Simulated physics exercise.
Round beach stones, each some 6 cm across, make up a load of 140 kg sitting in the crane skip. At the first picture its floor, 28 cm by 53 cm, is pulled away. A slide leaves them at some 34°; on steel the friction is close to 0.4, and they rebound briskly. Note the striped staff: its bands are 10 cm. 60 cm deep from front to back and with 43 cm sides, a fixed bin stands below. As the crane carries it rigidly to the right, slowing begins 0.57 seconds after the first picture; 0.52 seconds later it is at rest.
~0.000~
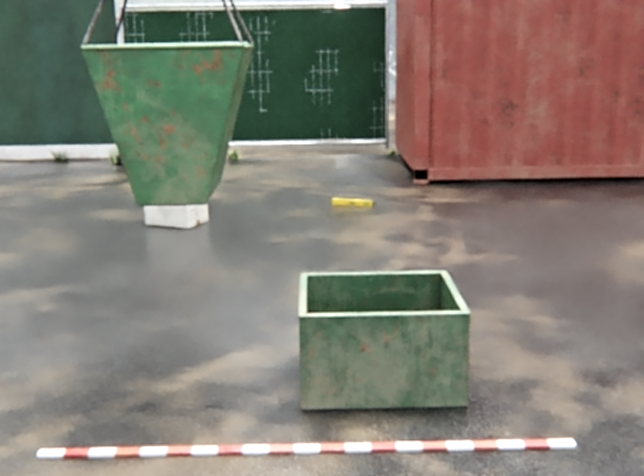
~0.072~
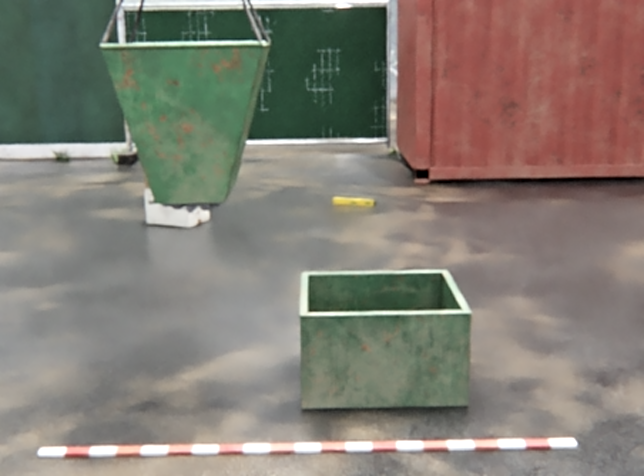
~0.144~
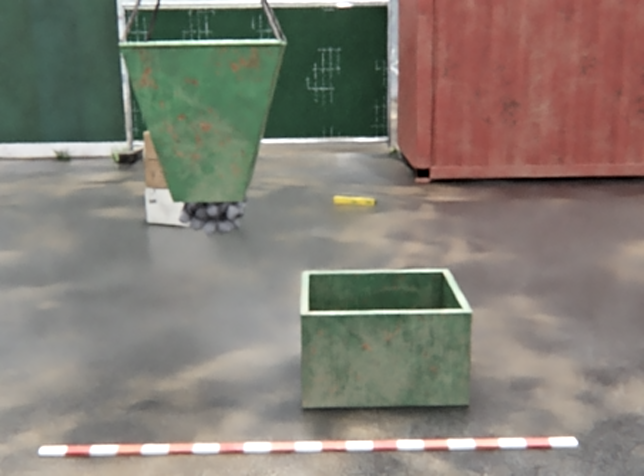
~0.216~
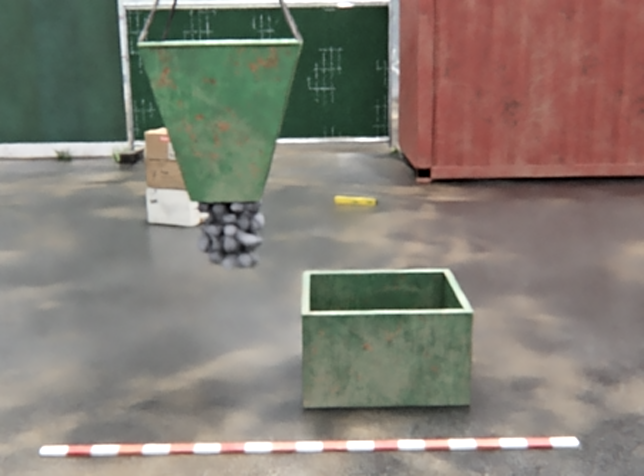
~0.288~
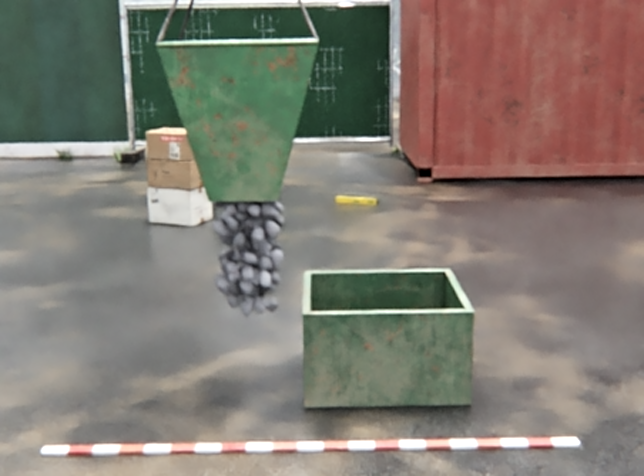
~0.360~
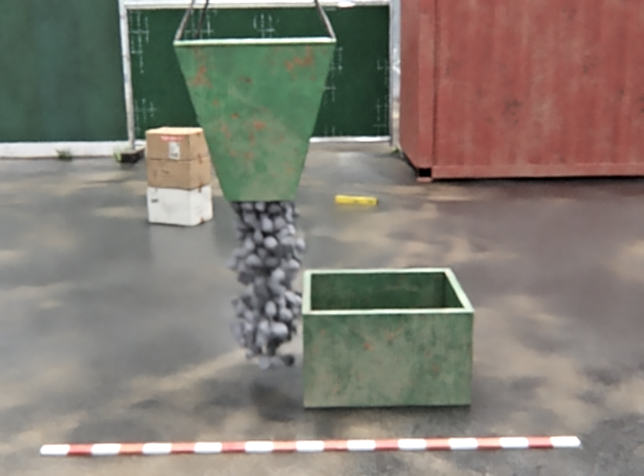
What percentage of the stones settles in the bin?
52 %.
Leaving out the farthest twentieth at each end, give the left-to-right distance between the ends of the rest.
Width: Near 120 cm.
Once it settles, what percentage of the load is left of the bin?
45 in a hundred, roughly.
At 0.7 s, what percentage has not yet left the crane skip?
It holds some 0 per cent.
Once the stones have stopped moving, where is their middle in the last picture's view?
I'd point to somewhere near (323, 363).
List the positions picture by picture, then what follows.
In the first frame, the outlet is at (171, 193); nothing has dropped yet.
In the second frame, the outlet is at (189, 191); 4 % is out.
In the third frame, outlet at (207, 190), the stream shows down to (219, 218); 88 % still inside.
In the fourth frame, outlet at (225, 190), the stream shows down to (236, 252); 76 % still inside.
In the fifth frame, outlet at (243, 189), the stream shows down to (256, 281); 65 % still inside.
In the sixth frame, outlet at (260, 189), the stream shows down to (264, 278); 53 % still inside.
After 0.7 s, 0 % in the crane skip, 48 % falling or lying left of the bin, 52 % falling or lying in the bin, 1 % falling or lying beside or right of the bin; the stones farthest right are at (404, 353).
After 1.1 s, 0 % in the crane skip, 46 % falling or lying left of the bin, 52 % falling or lying in the bin, 2 % falling or lying beside or right of the bin; the stones farthest right are at (444, 341).
After 1.7 s, 0 % in the crane skip, 46 % falling or lying left of the bin, 52 % falling or lying in the bin, 2 % falling or lying beside or right of the bin; the stones farthest right are at (444, 343).
After 2.6 s, 0 % in the crane skip, 46 % falling or lying left of the bin, 52 % falling or lying in the bin, 2 % falling or lying beside or right of the bin; the stones farthest right are at (444, 343).
After 4.5 s, 0 % in the crane skip, 46 % left of the bin, 52 % in the bin, 2 % beside or right of the bin; the stones farthest right are at (444, 343).
